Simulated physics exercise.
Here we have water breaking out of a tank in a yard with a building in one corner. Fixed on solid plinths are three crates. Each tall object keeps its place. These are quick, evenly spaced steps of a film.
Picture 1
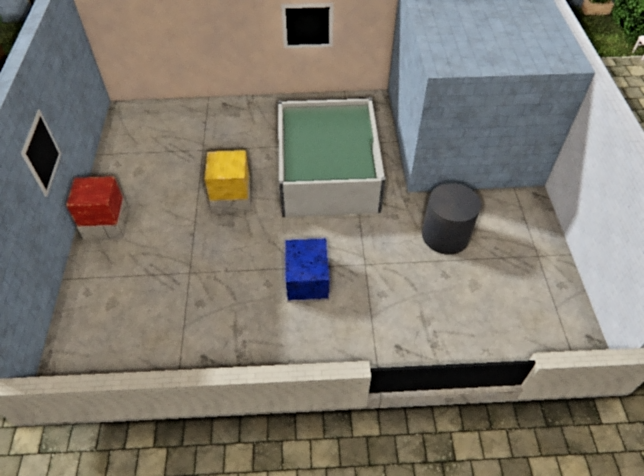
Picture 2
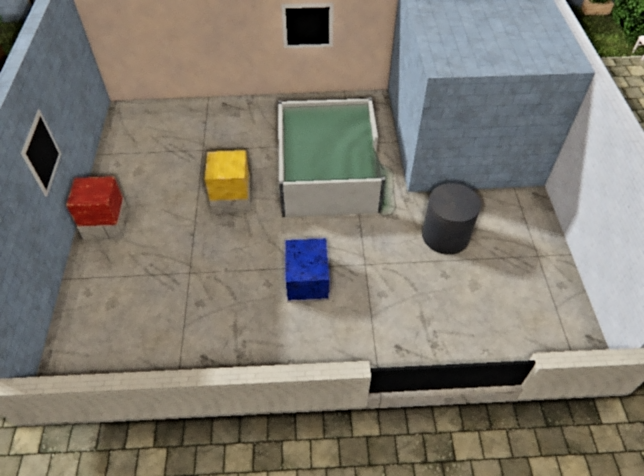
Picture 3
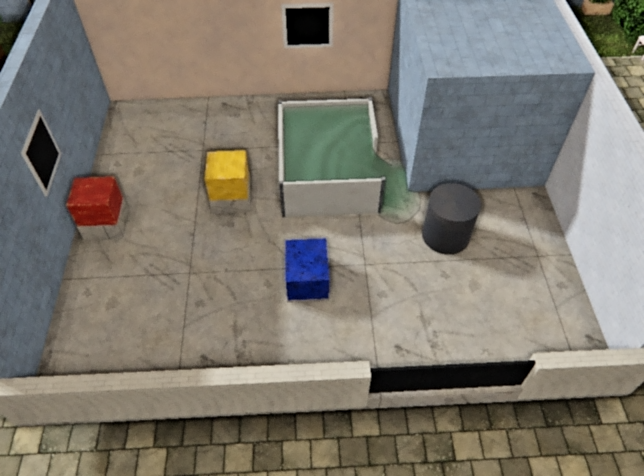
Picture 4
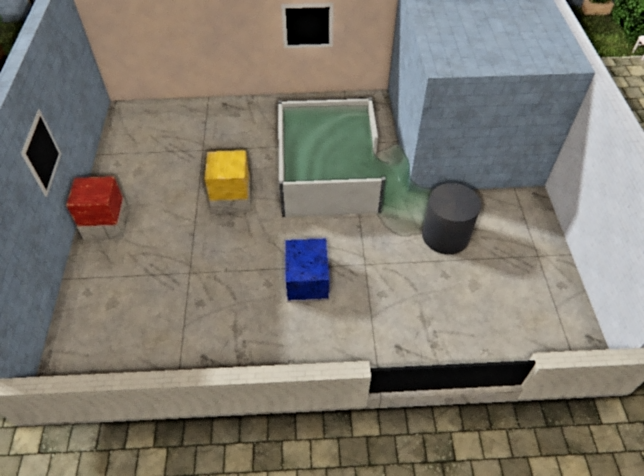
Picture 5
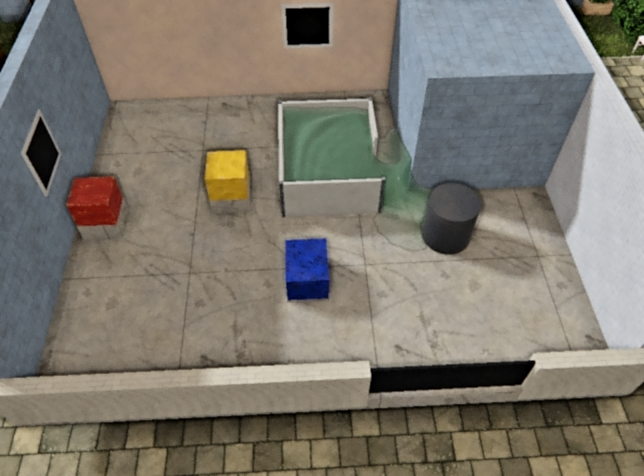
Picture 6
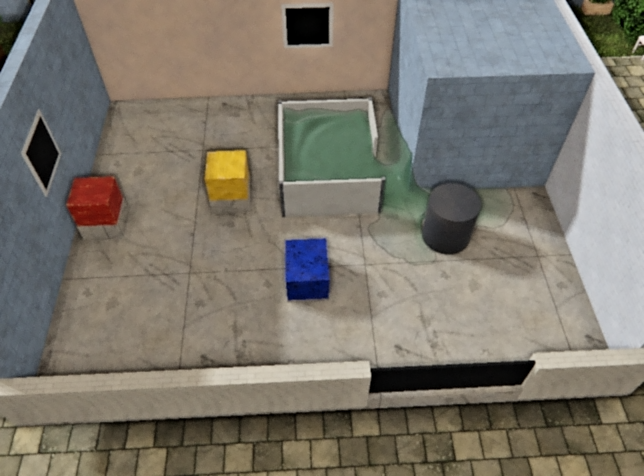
The video shows a walled yard with red, yellow and blue blocks, a dark cylinder and an open tank of green water, which pours out through the tank's right side and spreads across the paving around the cylinder.
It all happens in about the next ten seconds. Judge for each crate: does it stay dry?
The yellow crate remains clear of the water all along, the red crate remains clear of the water all along, the blue crate doesn't remain clear of the water all along.
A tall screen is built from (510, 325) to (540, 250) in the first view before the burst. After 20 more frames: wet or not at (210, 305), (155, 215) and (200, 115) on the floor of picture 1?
First unwetted, then unwetted, then inundated.
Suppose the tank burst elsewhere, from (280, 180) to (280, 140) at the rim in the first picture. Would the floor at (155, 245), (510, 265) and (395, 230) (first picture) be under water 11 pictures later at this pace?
In sequence: Inundated, untouched, untouched.
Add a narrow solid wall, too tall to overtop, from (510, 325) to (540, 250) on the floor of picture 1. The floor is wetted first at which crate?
That would be the blue-painted one.
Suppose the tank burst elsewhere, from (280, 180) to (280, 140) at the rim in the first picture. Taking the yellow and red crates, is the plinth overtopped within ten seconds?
Note - yellow goes wet, red remains untouched.
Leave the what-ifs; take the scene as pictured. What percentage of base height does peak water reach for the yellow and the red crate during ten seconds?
I'd say 10 per cent for the first one and 30 per cent for the second.
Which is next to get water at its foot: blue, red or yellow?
That is the crate marked blue.
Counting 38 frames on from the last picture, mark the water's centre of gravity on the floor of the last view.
Somewhere near (340, 226).
A moment on, water covers 15 % of the floor; the yellow crate not reached, the red crate not reached, the blue crate not reached.
Next, water covers 30 % of the floor; the yellow crate not reached, the red crate not reached, the blue crate water round its plinth.
Then, water covers 50 % of the floor; the yellow crate not reached, the red crate not reached, the blue crate water round its plinth.
Later, water covers 80 % of the floor; the yellow crate water round its plinth, the red crate water round its plinth, the blue crate water round its plinth.
In the end, water covers 95 % of the floor; the yellow crate stayed above the water, the red crate stayed above the water, the blue crate was topped.
